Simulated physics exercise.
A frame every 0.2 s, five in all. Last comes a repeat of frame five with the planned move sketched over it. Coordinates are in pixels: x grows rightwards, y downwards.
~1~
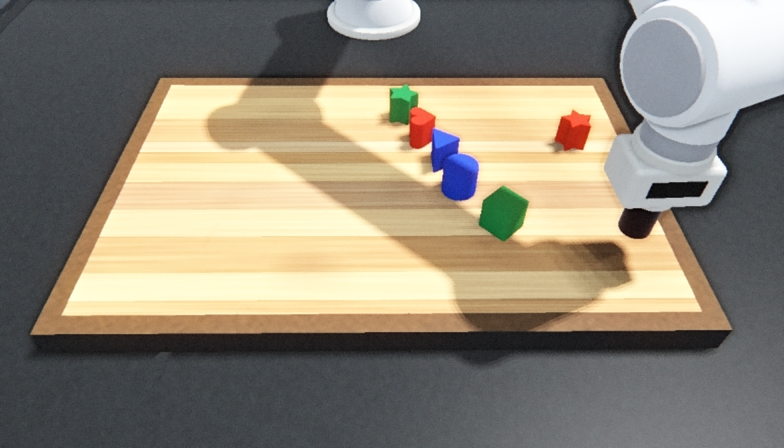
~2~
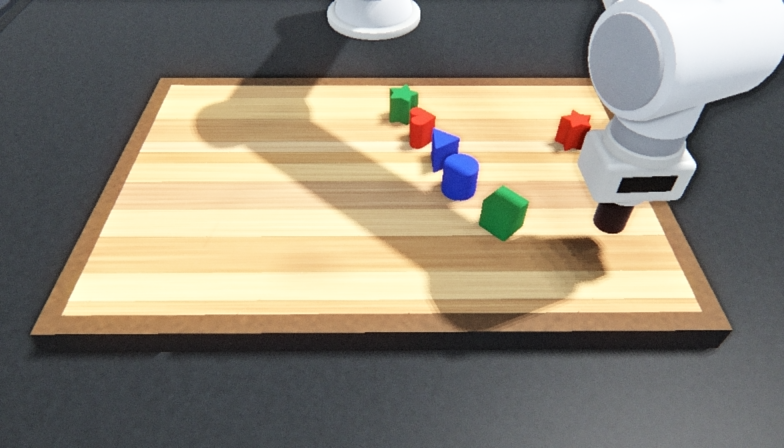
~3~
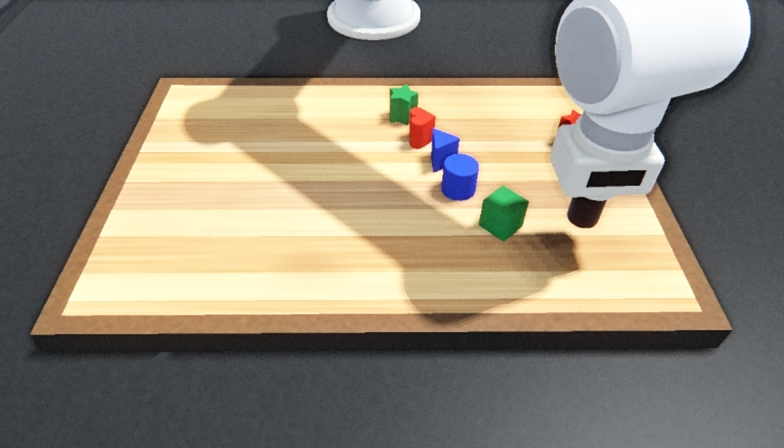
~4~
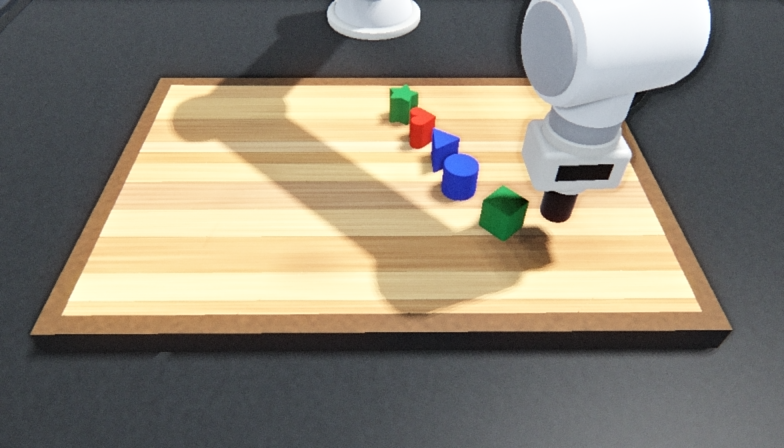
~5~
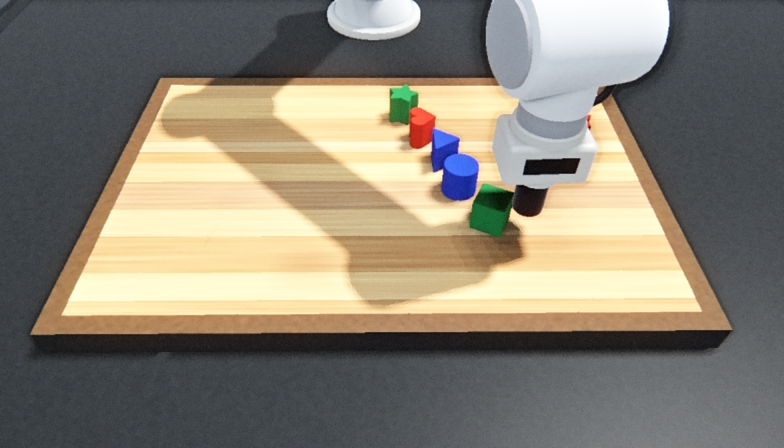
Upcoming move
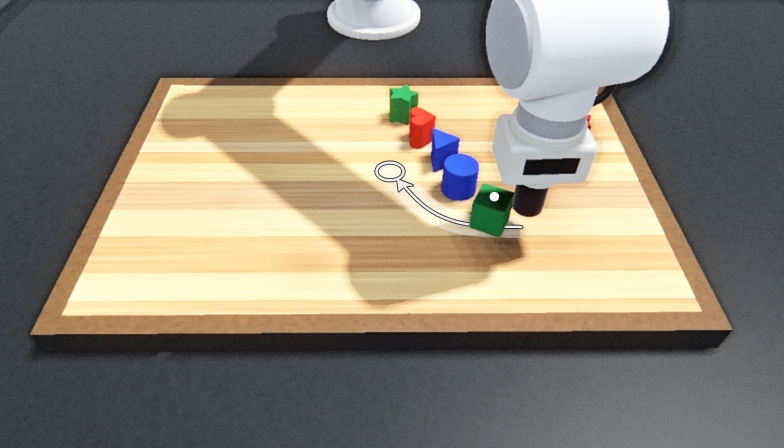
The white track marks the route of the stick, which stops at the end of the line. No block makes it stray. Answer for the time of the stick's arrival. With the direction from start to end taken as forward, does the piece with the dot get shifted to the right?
In short: No.
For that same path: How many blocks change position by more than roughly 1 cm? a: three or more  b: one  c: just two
b
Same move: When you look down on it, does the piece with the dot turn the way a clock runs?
Final answer: No.
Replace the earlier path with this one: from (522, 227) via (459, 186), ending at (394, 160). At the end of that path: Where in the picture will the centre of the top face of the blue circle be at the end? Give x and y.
The answer is (366, 128).
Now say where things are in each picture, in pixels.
Tip of the stick (633, 229), middles of tops, blue circle (462, 164), green square block (506, 200), in the first frame.
Stick (608, 224), nothing pushed, in the second frame.
Stick (582, 219), nothing pushed, in the third frame.
Stick (555, 214), nothing pushed, in the fourth frame.
Stick (527, 208), blue circle (462, 164), green square block (494, 197), in the fifth frame.
The line goes from (522, 227) over (465, 224) and (419, 202) to (390, 171); the dot is on the green square block.
The first path, step by step. One third of the way, stick (467, 205); green square block (438, 188), turned 15° clockwise.
Two thirds of the way, stick (420, 182); green square block (389, 172), turned 20° anticlockwise.
At the end, stick (390, 152); blue circle unmoved; green square block (373, 165), turned 55° anticlockwise.
